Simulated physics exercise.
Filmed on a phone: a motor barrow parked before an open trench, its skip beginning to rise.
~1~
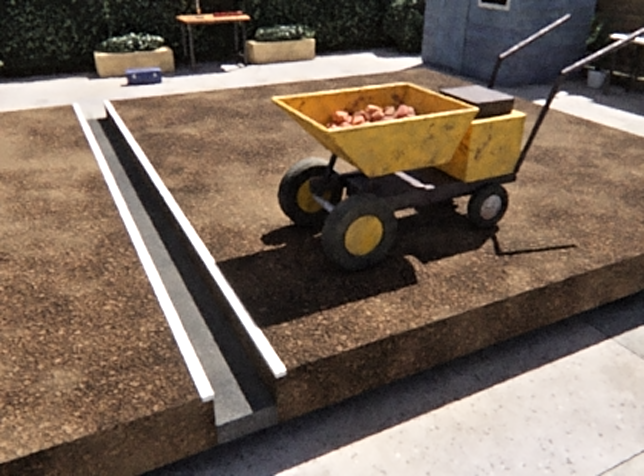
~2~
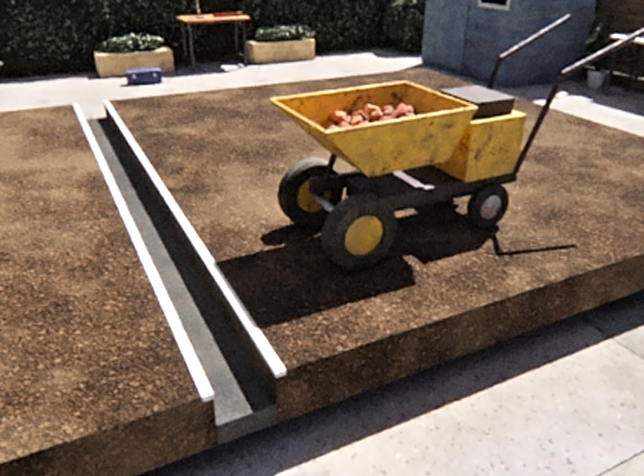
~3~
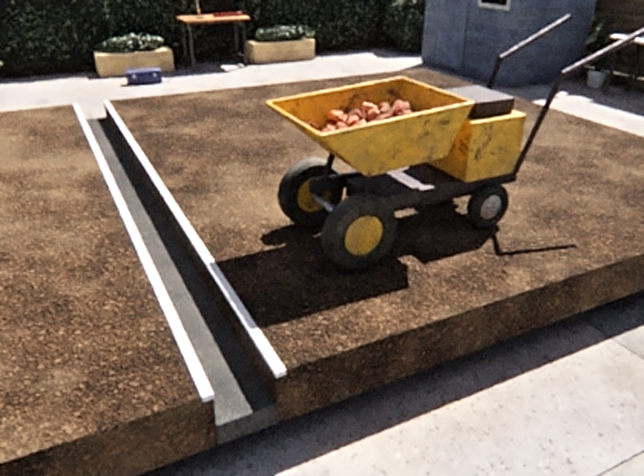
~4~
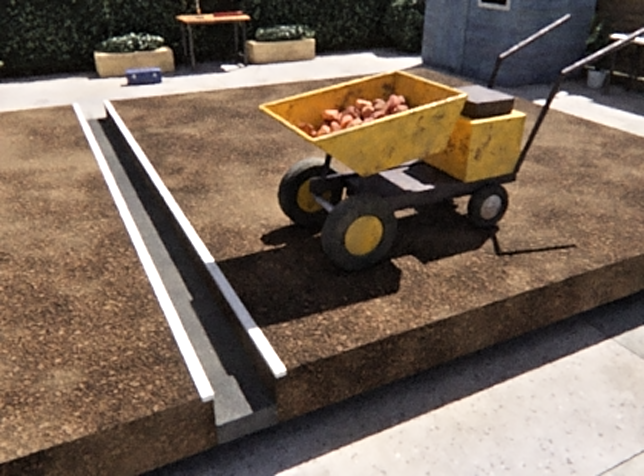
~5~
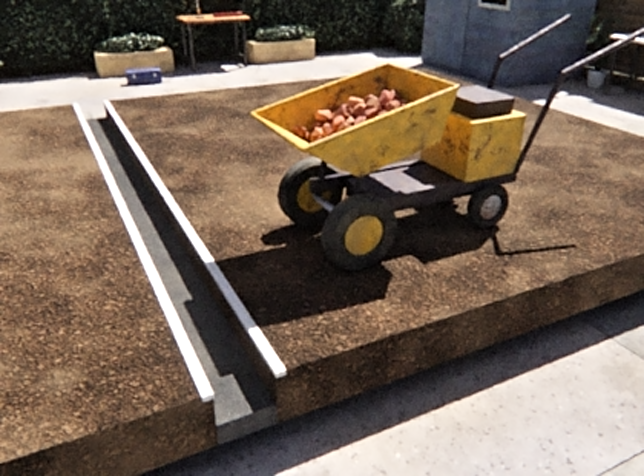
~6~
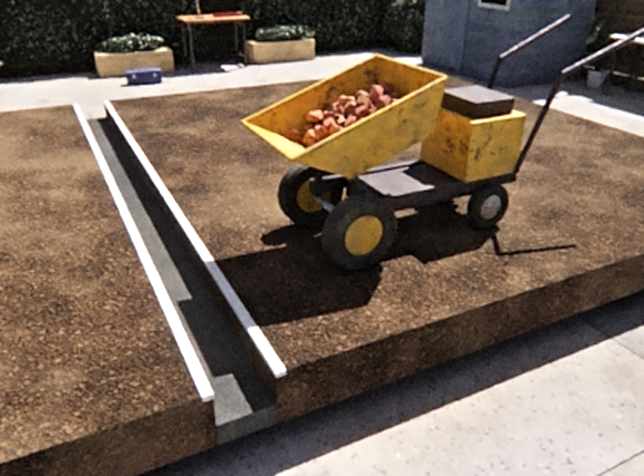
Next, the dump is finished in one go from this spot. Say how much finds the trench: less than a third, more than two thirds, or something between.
It catches over two thirds.
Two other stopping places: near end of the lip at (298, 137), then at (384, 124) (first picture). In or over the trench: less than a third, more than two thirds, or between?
One: Over two thirds. Two: Under a third.
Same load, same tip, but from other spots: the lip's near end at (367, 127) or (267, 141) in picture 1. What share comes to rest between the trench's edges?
First some 30, then 40 per cent.
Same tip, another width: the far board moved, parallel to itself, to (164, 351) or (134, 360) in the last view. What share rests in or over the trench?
The first gives 90 %, the second 90 %.
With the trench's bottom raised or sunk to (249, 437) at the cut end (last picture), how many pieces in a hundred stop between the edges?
Near 90 %.
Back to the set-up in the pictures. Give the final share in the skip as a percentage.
Some 0 per cent.
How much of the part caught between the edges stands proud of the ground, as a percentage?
Roughly 20 in a hundred.
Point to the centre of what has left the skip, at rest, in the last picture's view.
Close to (192, 285).
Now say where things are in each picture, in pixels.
Lip of the skip at (327, 132), level; top of the load at (386, 123), lumps of rubble; first edge of the trench at (252, 326); far edge at (185, 345), the trench under half as wide as the skip, and about half as deep as wide, in the first picture.
Lip of the skip at (326, 133), level; top of the load at (385, 122), in the second picture.
Lip of the skip at (320, 137), tipped barely; top of the load at (382, 121), in the third picture.
Lip of the skip at (313, 142), tipped a little; top of the load at (387, 116), in the fourth picture.
Lip of the skip at (303, 150), tipped a little; top of the load at (391, 113), in the fifth picture.
Lip of the skip at (292, 160), tipped clearly; top of the load at (382, 107); first edge of the trench at (252, 326); far edge at (185, 345), in the sixth picture.
Soon, skip tipped steeply; all in the skip.
A while on, skip tipped steeply; about two thirds in the skip; a small part short of the trench; about a quarter in or heaped over the trench; a stray few falling.
Towards the end, skip tipped right over; a stray few in the skip; about a quarter short of the trench; most in or heaped over the trench; a stray few beyond it.
Finally, skip tipped right over; a stray few in the skip; a small part short of the trench; most in or heaped over the trench; a stray few beyond it.
